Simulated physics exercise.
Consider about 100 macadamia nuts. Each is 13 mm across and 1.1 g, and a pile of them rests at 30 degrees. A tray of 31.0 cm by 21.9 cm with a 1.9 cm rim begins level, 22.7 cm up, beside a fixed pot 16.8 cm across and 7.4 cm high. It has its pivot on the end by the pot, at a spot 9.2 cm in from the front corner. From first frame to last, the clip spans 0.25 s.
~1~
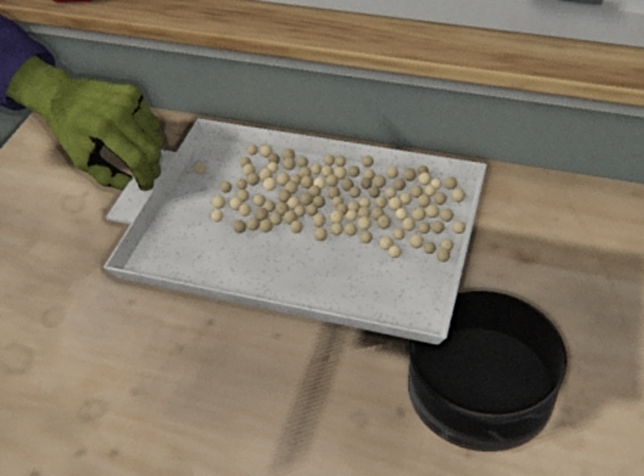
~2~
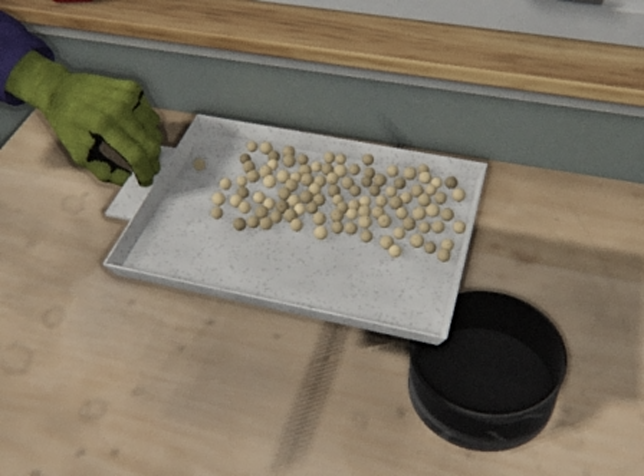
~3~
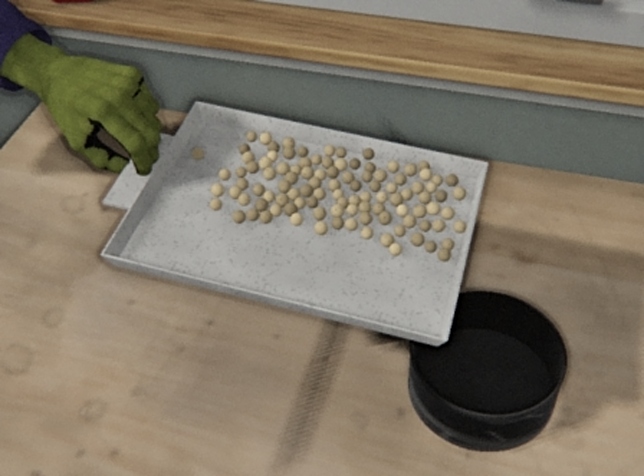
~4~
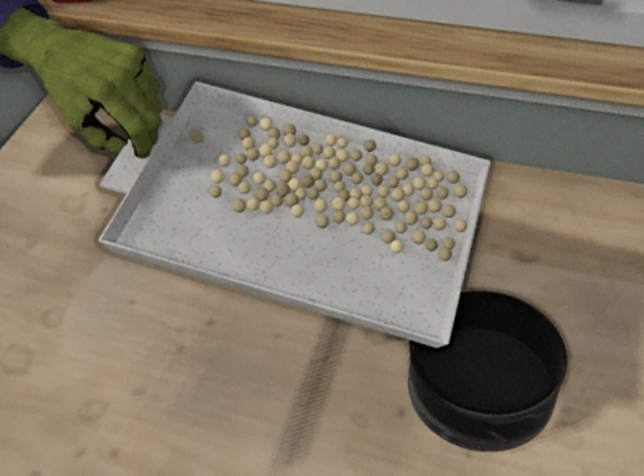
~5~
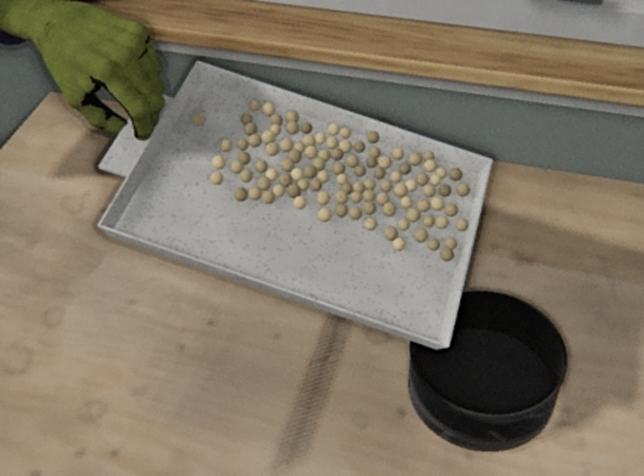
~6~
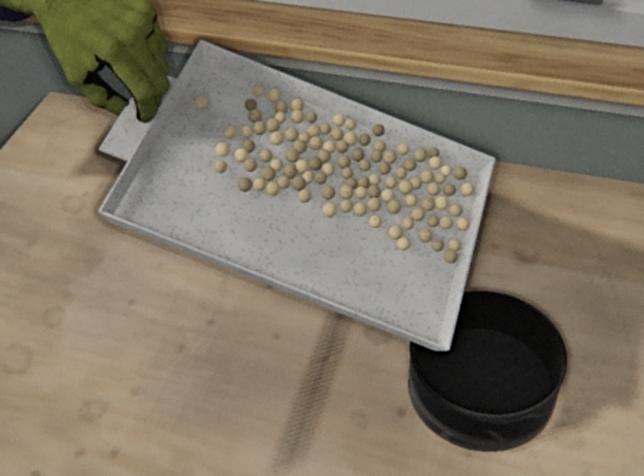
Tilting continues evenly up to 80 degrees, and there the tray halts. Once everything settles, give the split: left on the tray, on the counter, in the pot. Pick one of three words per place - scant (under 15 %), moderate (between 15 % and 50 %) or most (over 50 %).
My call is tray: Scant, counter: Most, pot: Moderate.
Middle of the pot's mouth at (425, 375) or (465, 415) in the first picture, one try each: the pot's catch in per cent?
I'd say close to 45 percent for the first spot and 90 percent for the second.
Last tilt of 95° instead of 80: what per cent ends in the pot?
That would be around 25 percent.
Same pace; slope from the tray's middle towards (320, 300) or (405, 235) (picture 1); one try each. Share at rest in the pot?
Around 0 % for the first direction, around 60 % for the second.
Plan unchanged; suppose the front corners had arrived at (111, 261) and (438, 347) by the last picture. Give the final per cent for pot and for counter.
Per cent by place - pot 0, counter 100.
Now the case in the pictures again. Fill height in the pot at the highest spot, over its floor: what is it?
Around 1.5 cm above the floor.
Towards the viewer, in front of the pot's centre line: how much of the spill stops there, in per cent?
Some 100 per cent.
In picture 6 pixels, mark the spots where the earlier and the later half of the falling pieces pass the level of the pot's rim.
Roughly (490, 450) to start, and after that (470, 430).
Then, 0.30 s after the last picture, tilt 49 degrees; the tray holds 100 %, the pot 0 %.
Then, 0.50 s after the last picture, tilt 69 degrees; the tray holds 70 %, the pot 0 %.
Then, 0.82 s after the last picture, tilt 80 degrees; the tray holds 15 %, the pot 15 %.
In the end, tray 0 %, counter 75 %, pot 25 %.
